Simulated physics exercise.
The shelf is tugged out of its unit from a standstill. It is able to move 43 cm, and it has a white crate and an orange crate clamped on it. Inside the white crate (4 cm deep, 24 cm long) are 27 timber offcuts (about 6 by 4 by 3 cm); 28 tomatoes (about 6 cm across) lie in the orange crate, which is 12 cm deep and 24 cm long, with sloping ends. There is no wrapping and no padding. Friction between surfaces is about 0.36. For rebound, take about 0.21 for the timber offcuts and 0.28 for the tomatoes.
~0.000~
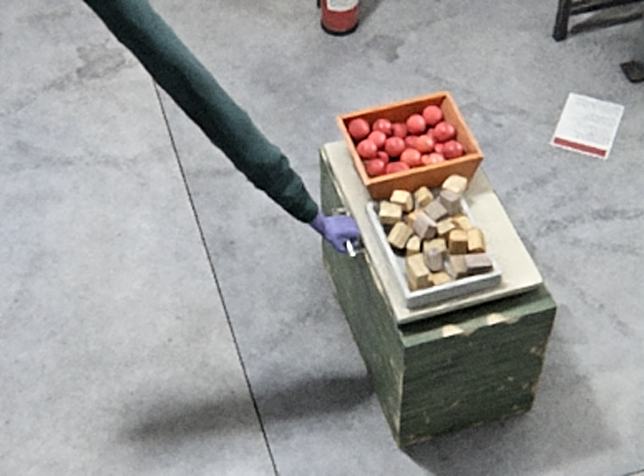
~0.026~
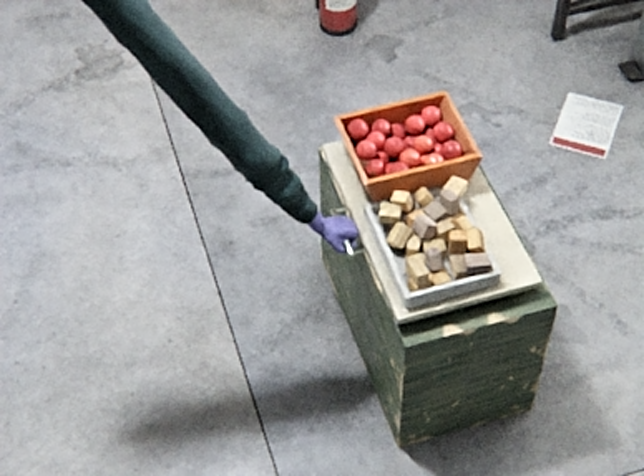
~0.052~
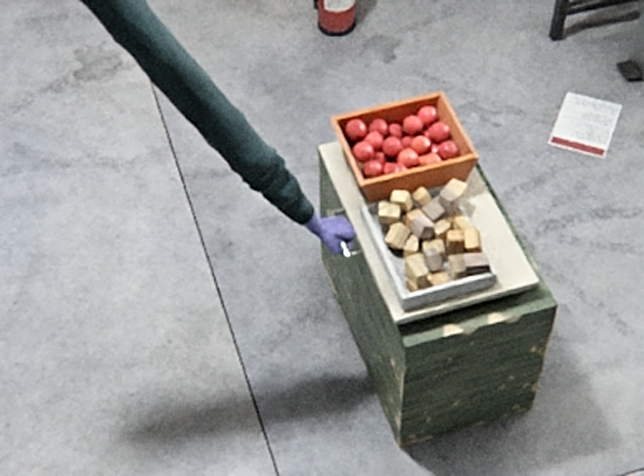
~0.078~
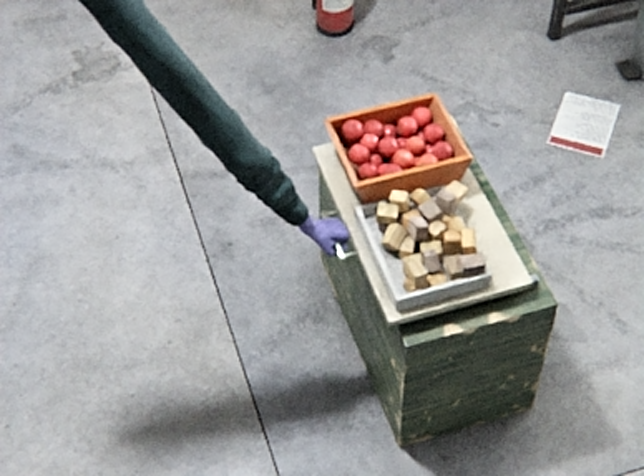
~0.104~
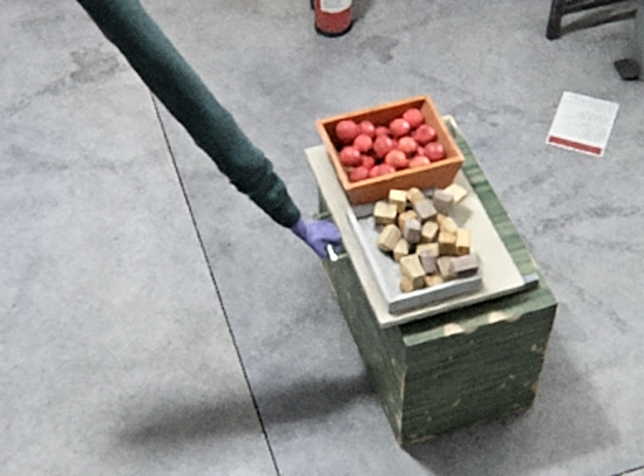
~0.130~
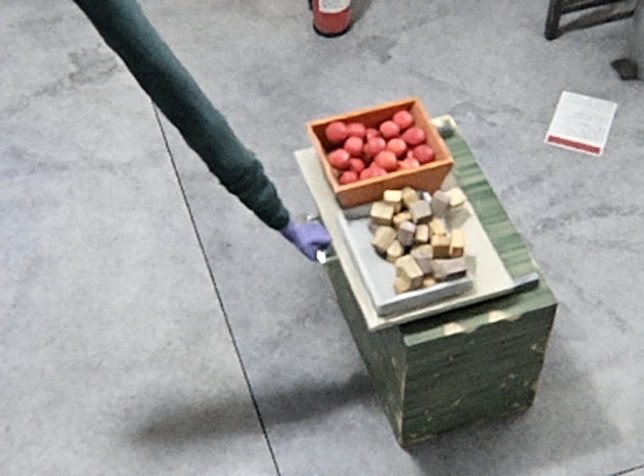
The clip opens on a purple-gloved hand gripping a pale board on a green cabinet, with round red items in an orange crate and wooden blocks in a white one. After barely moving, the board is drawn a short way left, its far end swinging most, carrying both crates and exposing green surface.
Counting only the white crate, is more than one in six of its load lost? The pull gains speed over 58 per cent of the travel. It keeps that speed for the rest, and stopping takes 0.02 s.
Yes.
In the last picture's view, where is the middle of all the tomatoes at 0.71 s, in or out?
They're centred near (244, 193).
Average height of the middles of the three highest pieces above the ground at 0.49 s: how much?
About 78 cm.
After 0.29 s, the shelf hits its stop.
After 0.37 s, the white crate is down by 6 of 27 and the orange crate has all 28.
After 0.49 s, the white crate is down by 10 of 27 and the orange crate has all 28.
After 0.71 s, the white crate is down by 10 of 27 and the orange crate is down by 2 of 28.
When it is over (at 1.14 s), the white crate is down by 10 of 27 and the orange crate is down by 2 of 28. Asked share, 10 of 27, 37 per cent.
